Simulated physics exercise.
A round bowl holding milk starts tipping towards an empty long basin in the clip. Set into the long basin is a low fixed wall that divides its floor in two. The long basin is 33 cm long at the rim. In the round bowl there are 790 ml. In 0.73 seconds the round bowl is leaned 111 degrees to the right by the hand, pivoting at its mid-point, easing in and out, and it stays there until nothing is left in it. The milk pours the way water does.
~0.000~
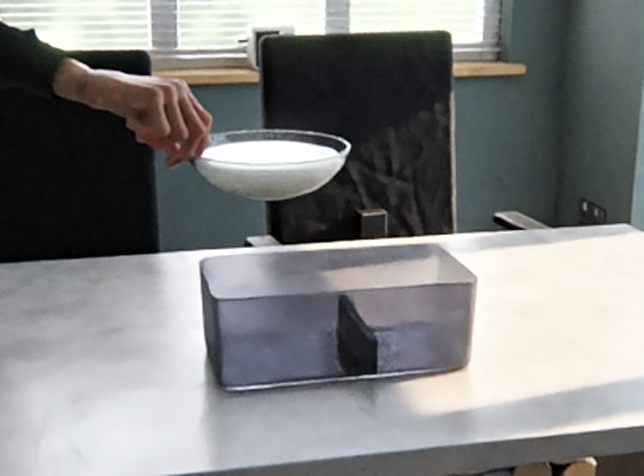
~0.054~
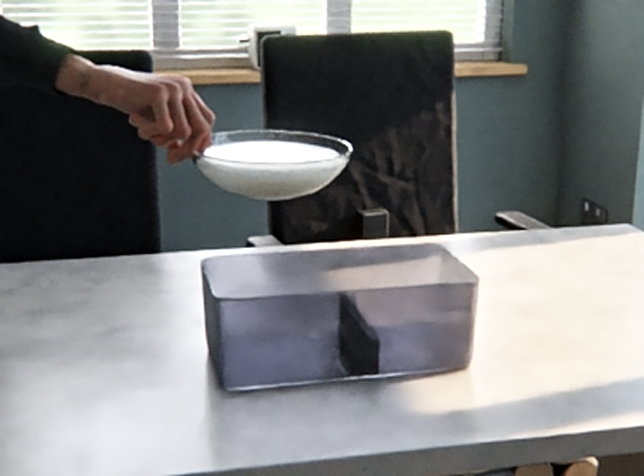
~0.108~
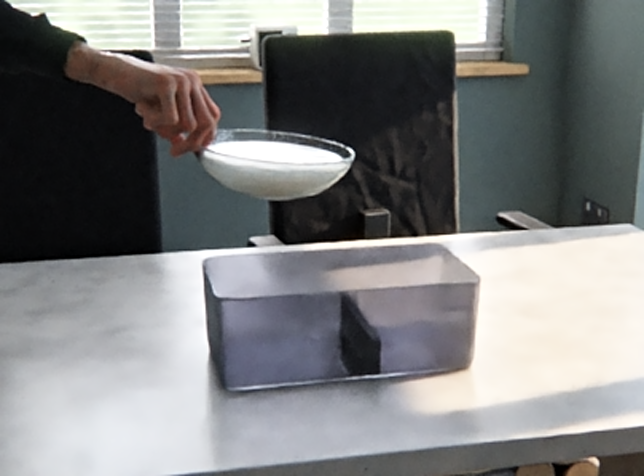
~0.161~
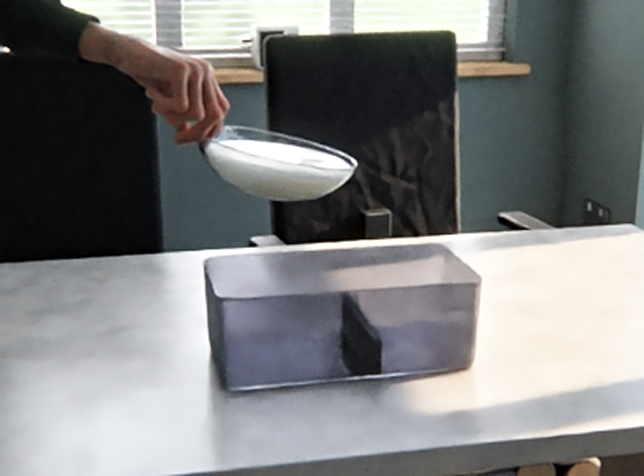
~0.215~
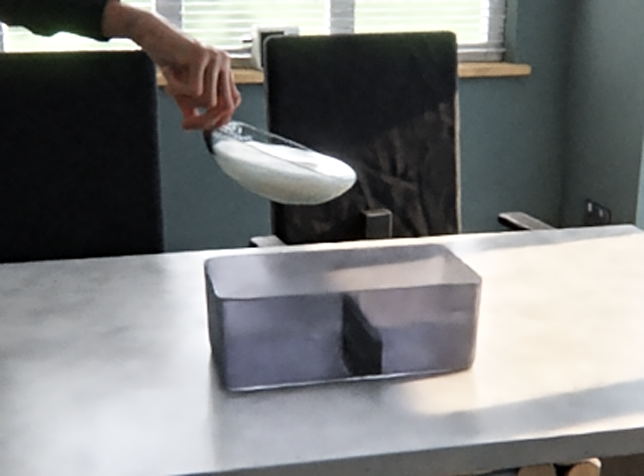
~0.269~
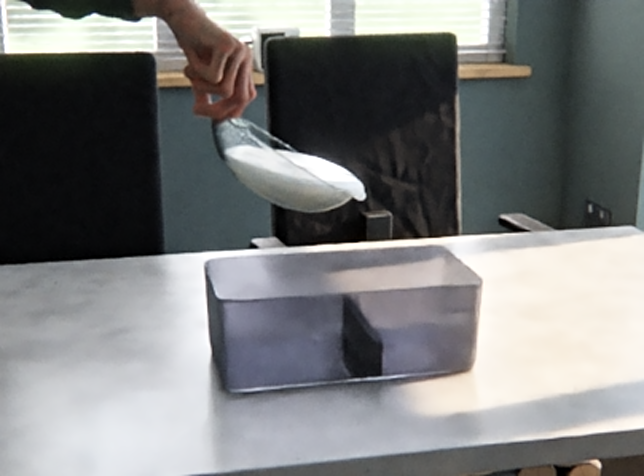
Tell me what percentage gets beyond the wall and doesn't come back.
Around 64 % gets beyond the wall and stays.
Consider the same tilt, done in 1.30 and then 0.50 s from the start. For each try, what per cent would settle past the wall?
Try 1: Approx. 80 %; try 2: Approx. 55 %.
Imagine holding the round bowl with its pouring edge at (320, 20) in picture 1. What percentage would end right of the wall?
Result then: Approx. 60 %.
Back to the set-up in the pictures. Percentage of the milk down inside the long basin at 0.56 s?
Roughly 96 percent.
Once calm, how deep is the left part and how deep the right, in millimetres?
I'd say close to 8 mm on the left, close to 26 mm on the right.
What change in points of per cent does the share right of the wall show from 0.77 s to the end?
Net gain of about 7.
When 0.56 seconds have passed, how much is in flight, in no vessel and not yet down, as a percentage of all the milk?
Some 5 per cent, I reckon.
Then, 0.56 s in, the tilt is 96° and 0 per cent is still to pour, 17 is left of the wall and 79 right of it.
Then, 0.77 s in, the tilt is 111° and 0 per cent is still to pour, 21 is left of the wall and 57 right of it.
Then, 0.99 s in, the tilt is 111° and 0 per cent is still to pour, 31 is left of the wall and 66 right of it.
Then, 1.23 s in, the tilt is 111° and 0 per cent is still to pour, 32 is left of the wall and 64 right of it.
Finally, 32 per cent lies left of the wall, 64 right of it and 3 outside.
